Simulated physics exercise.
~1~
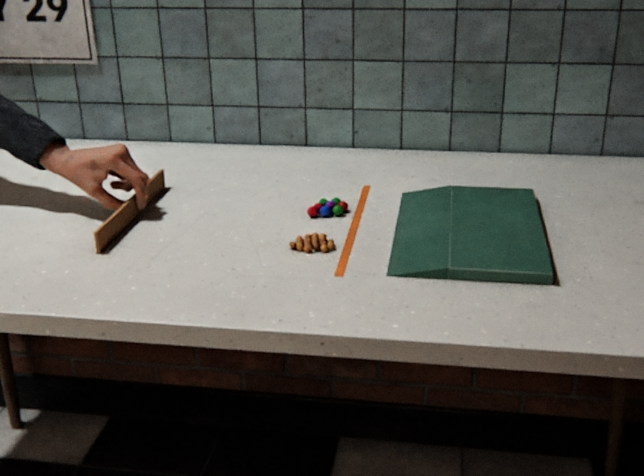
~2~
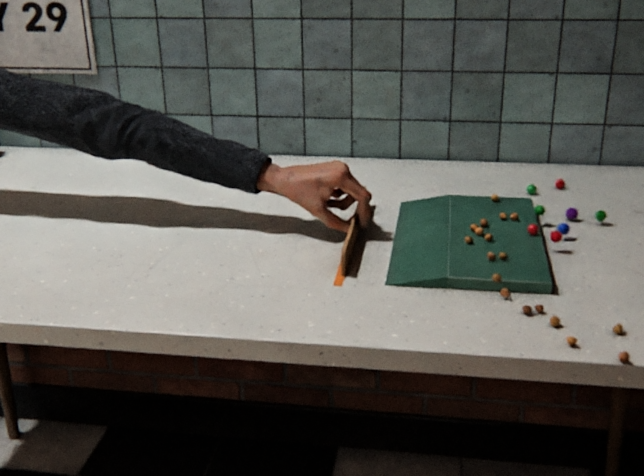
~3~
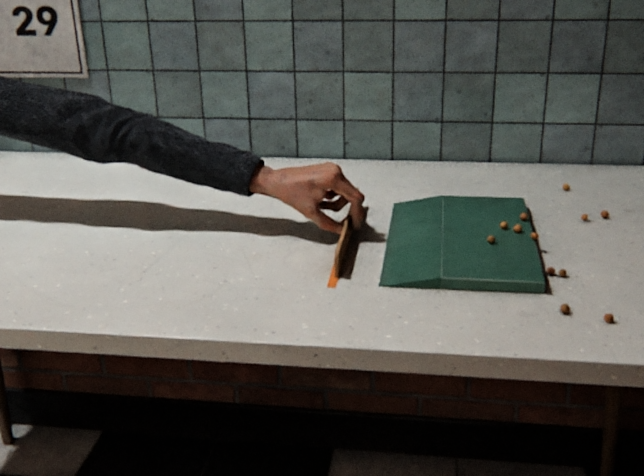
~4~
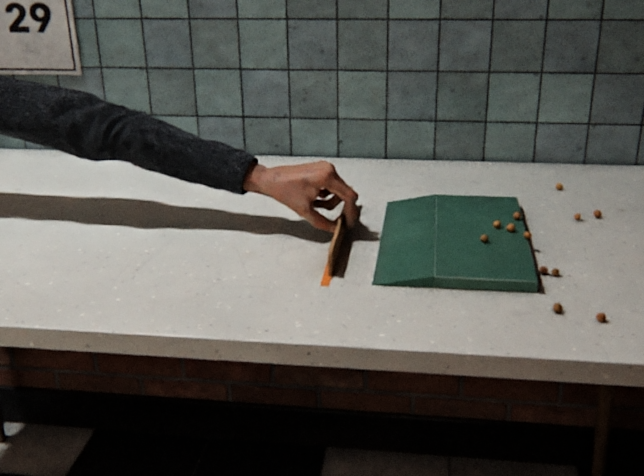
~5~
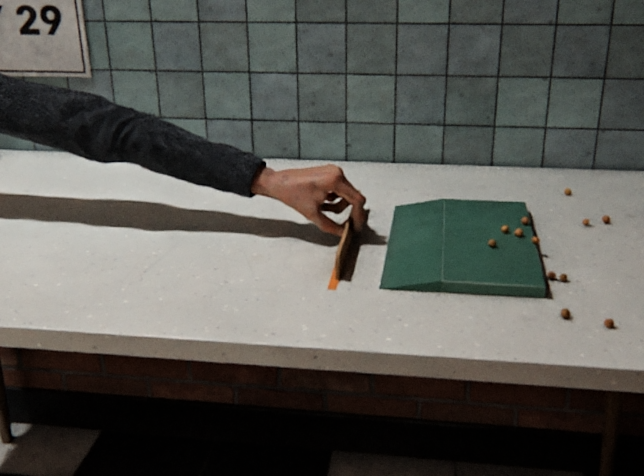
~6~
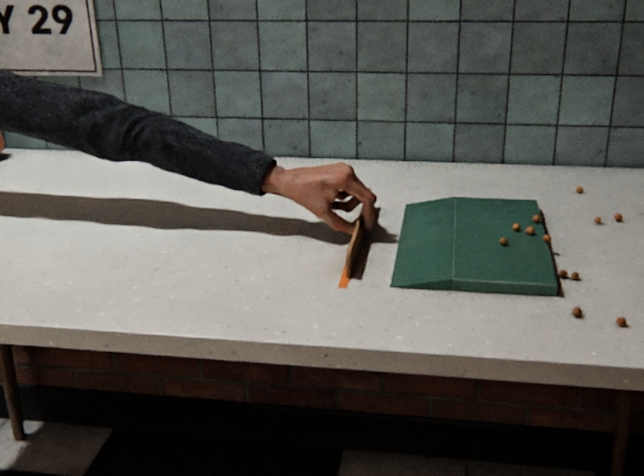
A piece of brown card, held upright by a hand in a dark sleeve, starts at the left of a pale table, short of two small heaps, coloured beads behind and brown, nut-like pieces in front. The hand sweeps it right to the strip of orange tape, where it stops. Both heaps are driven up the green ramp and scatter, the beads ending up around the slab's far edge and beyond. The beads then pass out of view. Some brown pieces come to rest on top of the slab and others on the table past it, while the hand keeps the card at the tape.
